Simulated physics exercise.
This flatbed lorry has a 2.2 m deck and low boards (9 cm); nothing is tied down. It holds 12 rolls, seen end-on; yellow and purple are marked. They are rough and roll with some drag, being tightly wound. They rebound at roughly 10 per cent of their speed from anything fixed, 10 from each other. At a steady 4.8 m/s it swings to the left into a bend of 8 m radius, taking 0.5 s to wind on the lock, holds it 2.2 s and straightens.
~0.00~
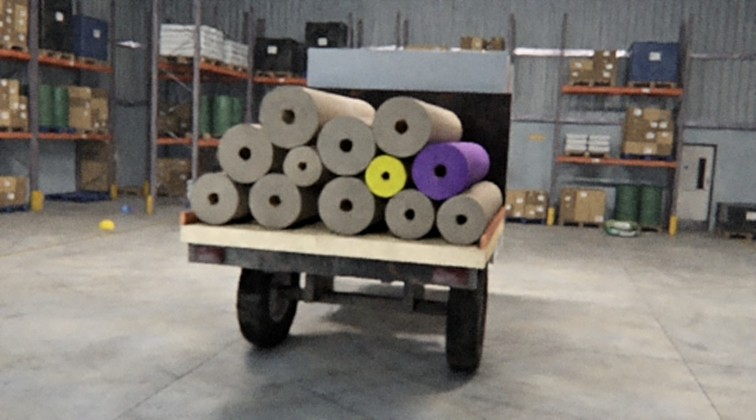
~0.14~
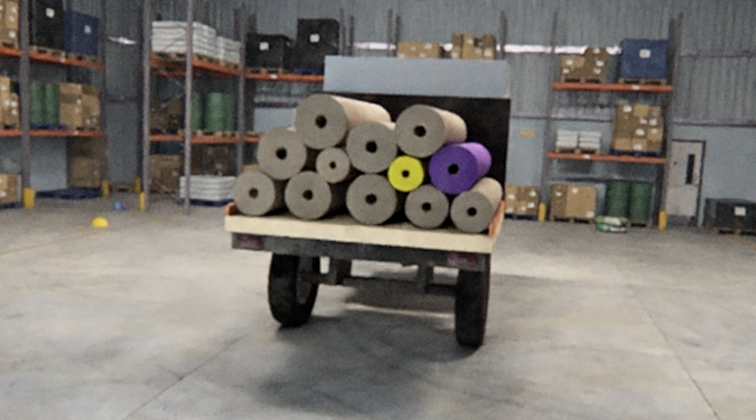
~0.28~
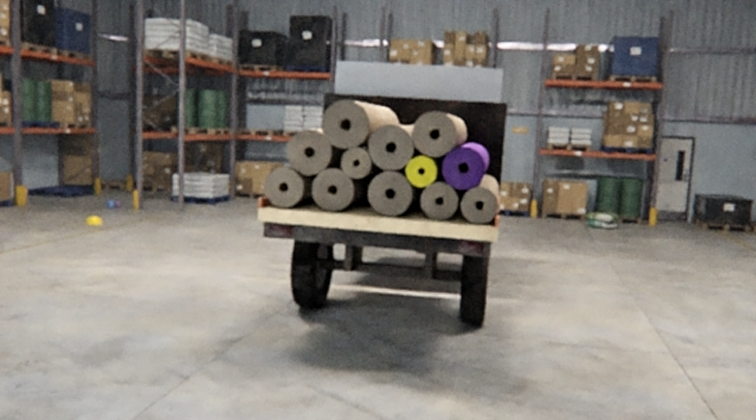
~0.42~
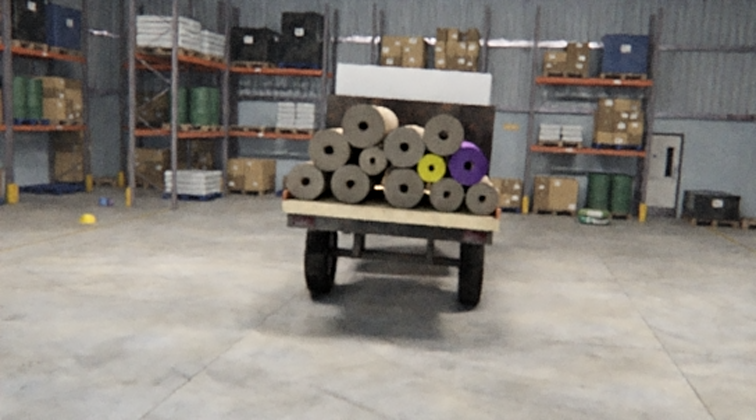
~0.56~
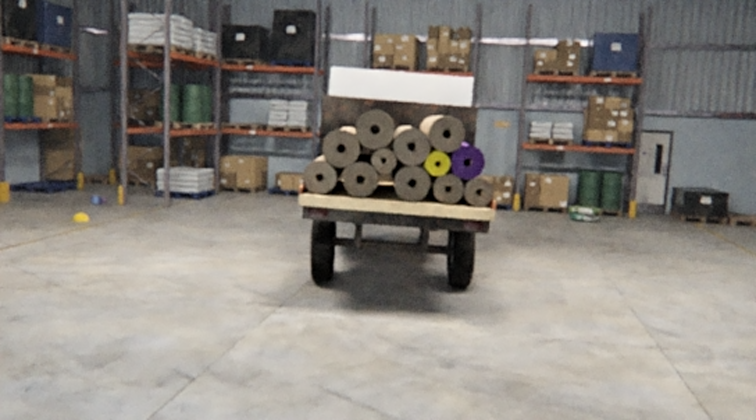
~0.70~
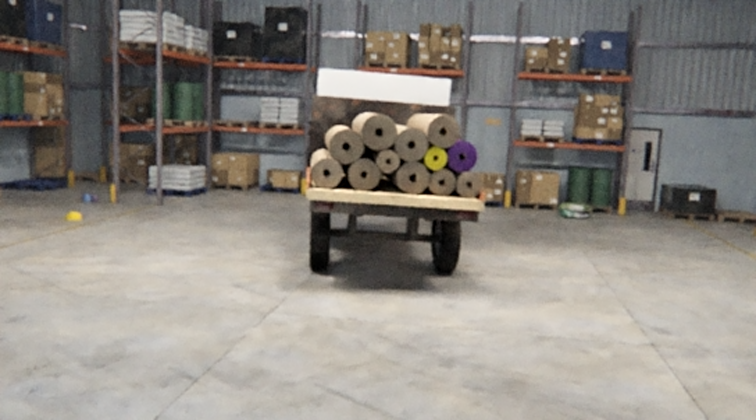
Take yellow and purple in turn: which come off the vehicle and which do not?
The yellow roll falls off, the purple ends on the ground.
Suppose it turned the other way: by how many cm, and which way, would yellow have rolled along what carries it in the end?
Some 20 cm leftwards.
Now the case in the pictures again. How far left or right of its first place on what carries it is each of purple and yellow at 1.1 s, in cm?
Purple 25 right, yellow 20 right.
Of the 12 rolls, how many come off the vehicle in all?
The count is 4.
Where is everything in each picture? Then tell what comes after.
The first picture shows yellow (385, 176), purple (440, 171); 5 of the 12 make up the bottom layer.
The second picture shows yellow (406, 174), purple (453, 170); the deck is level.
The third picture shows yellow (421, 172), purple (463, 168); the deck is a shade lower on the right.
The fourth picture shows yellow (432, 168), purple (469, 166); the deck slopes 2° down to the right.
The fifth picture shows yellow (438, 164), purple (468, 163); the deck slopes 2° down to the right.
The sixth picture shows yellow (436, 159), purple (463, 157); the deck slopes 2° down to the right.
By 1.1 s, yellow is up on others, 50 cm from the right edge, rolling right; purple is up on others, 10 cm from the right edge, rolling right; 0 of 12 are off.
By 1.6 s, yellow is up on others, 25 cm from the right edge, rolling right; purple is over the right board and gone; 2 of 12 are off.
By 2.1 s, yellow is over the right board and falling; as before, purple; 3 of 12 are off.
Finally (3.6 s), yellow is over the right board and gone; purple is over the right board and gone; 4 of 12 are off.
